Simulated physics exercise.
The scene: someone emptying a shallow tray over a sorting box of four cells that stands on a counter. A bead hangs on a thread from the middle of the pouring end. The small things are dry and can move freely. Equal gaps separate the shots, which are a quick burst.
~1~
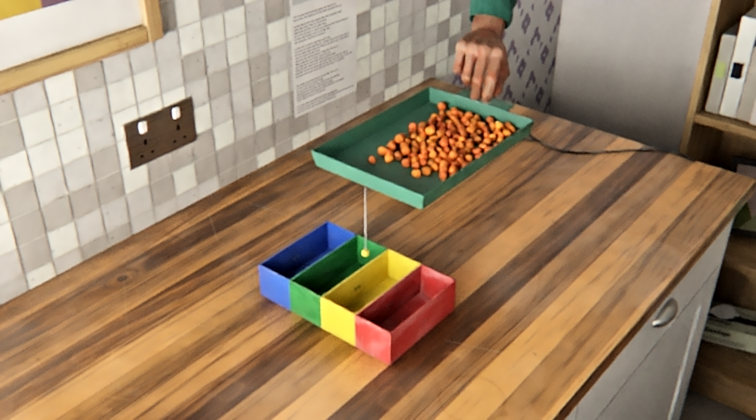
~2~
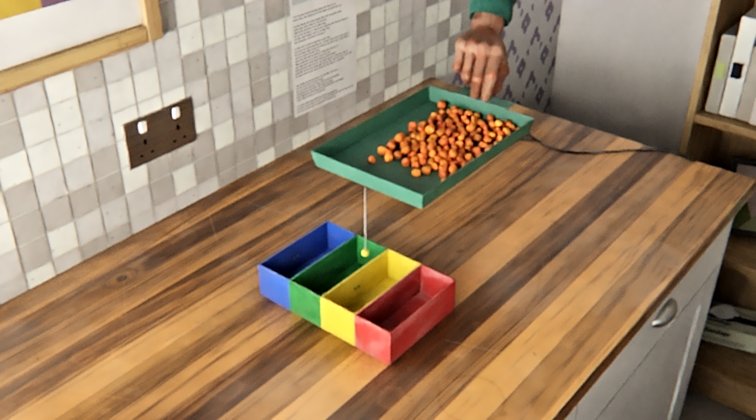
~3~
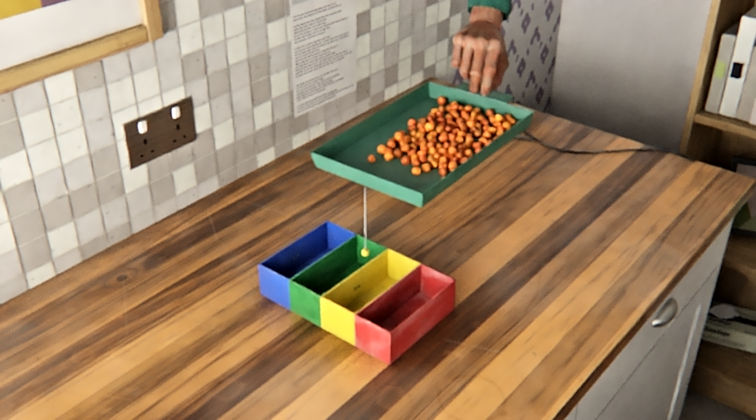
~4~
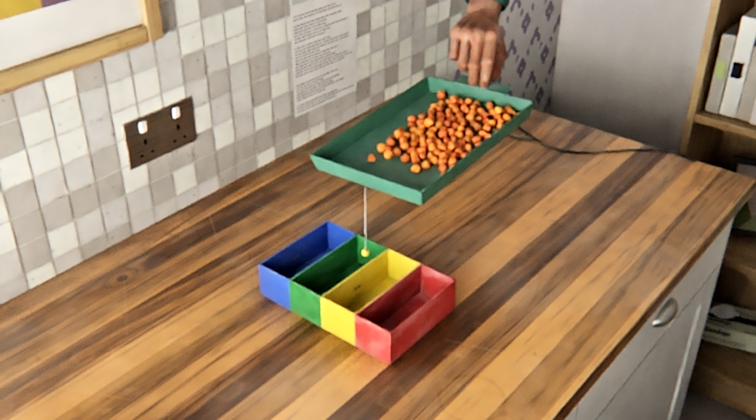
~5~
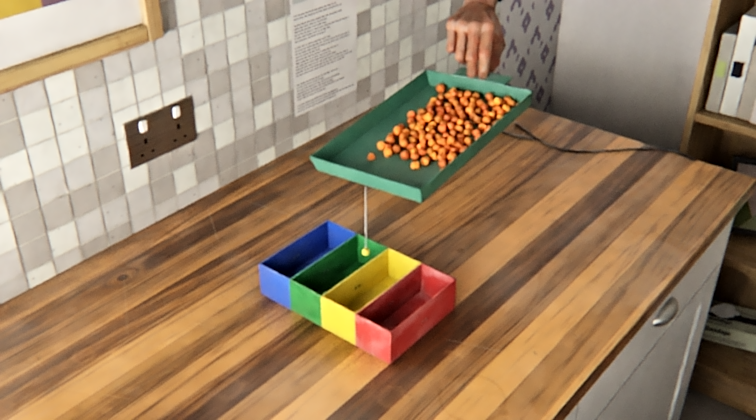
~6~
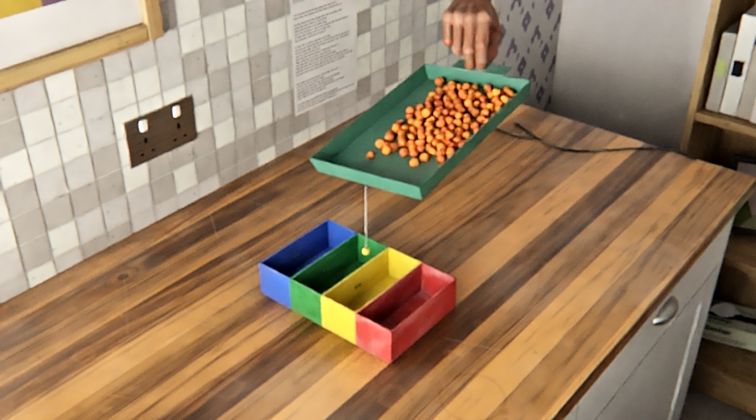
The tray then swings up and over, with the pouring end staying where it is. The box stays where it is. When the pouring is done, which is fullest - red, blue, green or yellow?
Fullest: The blue cell.
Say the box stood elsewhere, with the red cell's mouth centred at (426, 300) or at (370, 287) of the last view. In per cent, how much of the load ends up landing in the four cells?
You'd see roughly 50 per cent first and roughly 90 per cent second.
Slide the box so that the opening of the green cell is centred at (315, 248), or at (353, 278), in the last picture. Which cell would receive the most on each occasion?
So it would be the green one first and the blue one after that.
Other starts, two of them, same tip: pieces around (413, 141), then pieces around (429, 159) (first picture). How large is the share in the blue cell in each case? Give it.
From the first start you get 80 in a hundred, from the second 70 in a hundred.
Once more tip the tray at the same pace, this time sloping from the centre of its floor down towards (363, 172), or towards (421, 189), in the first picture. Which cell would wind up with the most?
First: Blue, second: Red.
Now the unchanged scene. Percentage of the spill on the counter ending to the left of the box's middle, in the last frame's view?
Near 100 in a hundred.
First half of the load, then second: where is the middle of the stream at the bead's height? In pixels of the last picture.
Around (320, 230) first; around (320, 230) second.
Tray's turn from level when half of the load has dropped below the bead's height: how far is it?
About 110°.
Soon, tray tipped steeply; nearly all on the tray; a stray few falling or outside the box.
A while on, tray tipped right over; nearly all on the tray; a stray few in the blue cell; a stray few falling or outside the box.
Towards the end, tray tipped past a quarter turn; about half in the blue cell; about a quarter in the green cell; about a quarter falling or outside the box.
Finally, tray tipped past a quarter turn; about half in the blue cell; about a quarter in the green cell; none in the red cell; none in the yellow cell; about a quarter outside the box.
